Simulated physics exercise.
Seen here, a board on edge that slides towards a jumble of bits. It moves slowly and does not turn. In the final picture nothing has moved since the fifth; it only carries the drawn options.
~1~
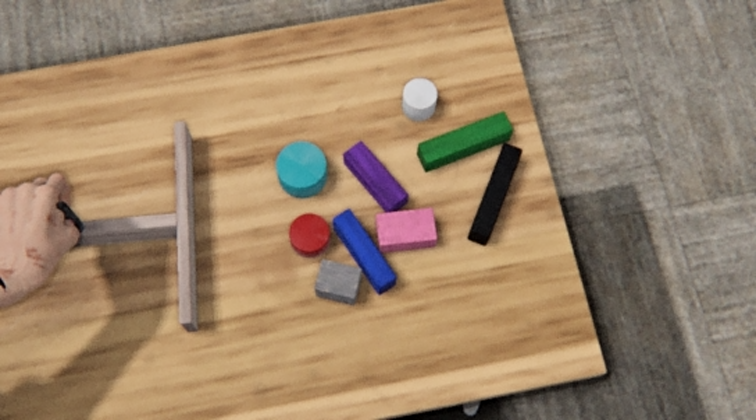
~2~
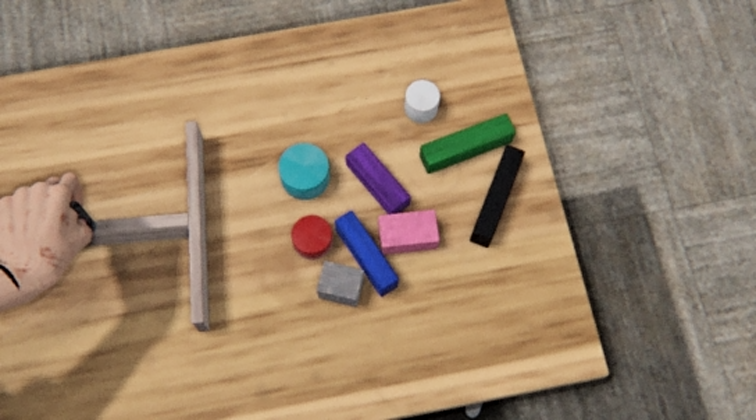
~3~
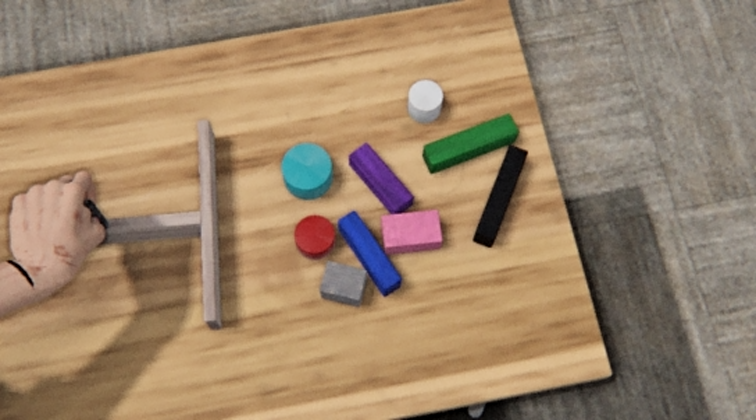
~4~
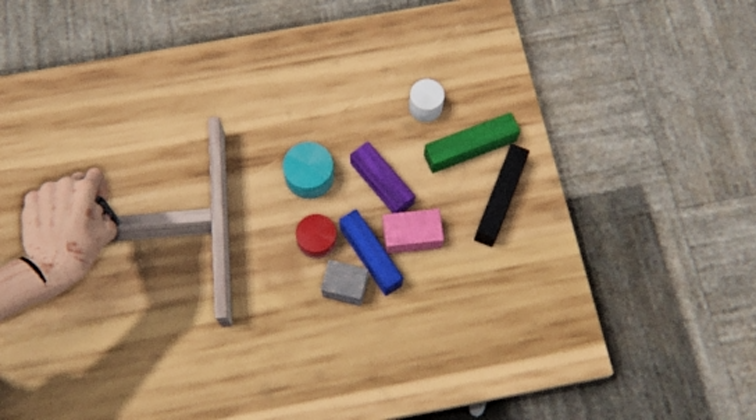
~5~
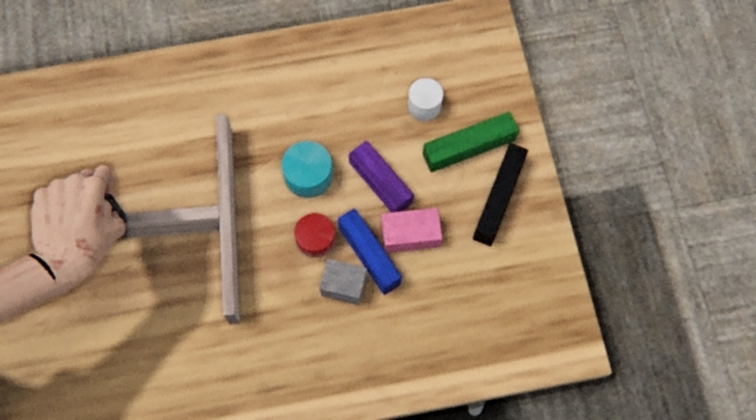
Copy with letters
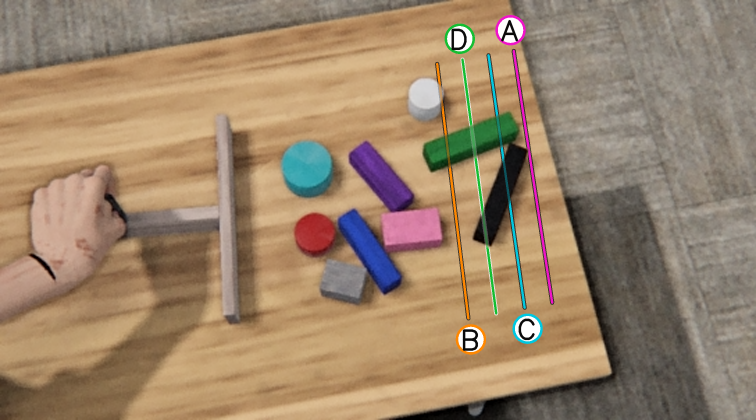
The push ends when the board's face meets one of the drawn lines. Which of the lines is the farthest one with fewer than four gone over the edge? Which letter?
It should halt at D.
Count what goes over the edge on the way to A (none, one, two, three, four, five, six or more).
By then, six or more.
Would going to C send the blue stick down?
No.
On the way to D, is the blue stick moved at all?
Yes.
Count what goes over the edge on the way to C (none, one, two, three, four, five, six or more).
Four.
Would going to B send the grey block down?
No.
On the marked copy, A at (532, 171); B at (452, 185); C at (506, 176); D at (479, 181).
With D. Early on, board (319, 194); grey block (355, 278); pink block (419, 228).
Further on, board (409, 178); green stick (527, 132); black stick (540, 192).
At the end, board (478, 166); black stick over the edge; green stick over the edge; three fallen.
As for the rest, A drops seven; B is within the limit but short; C drops four.
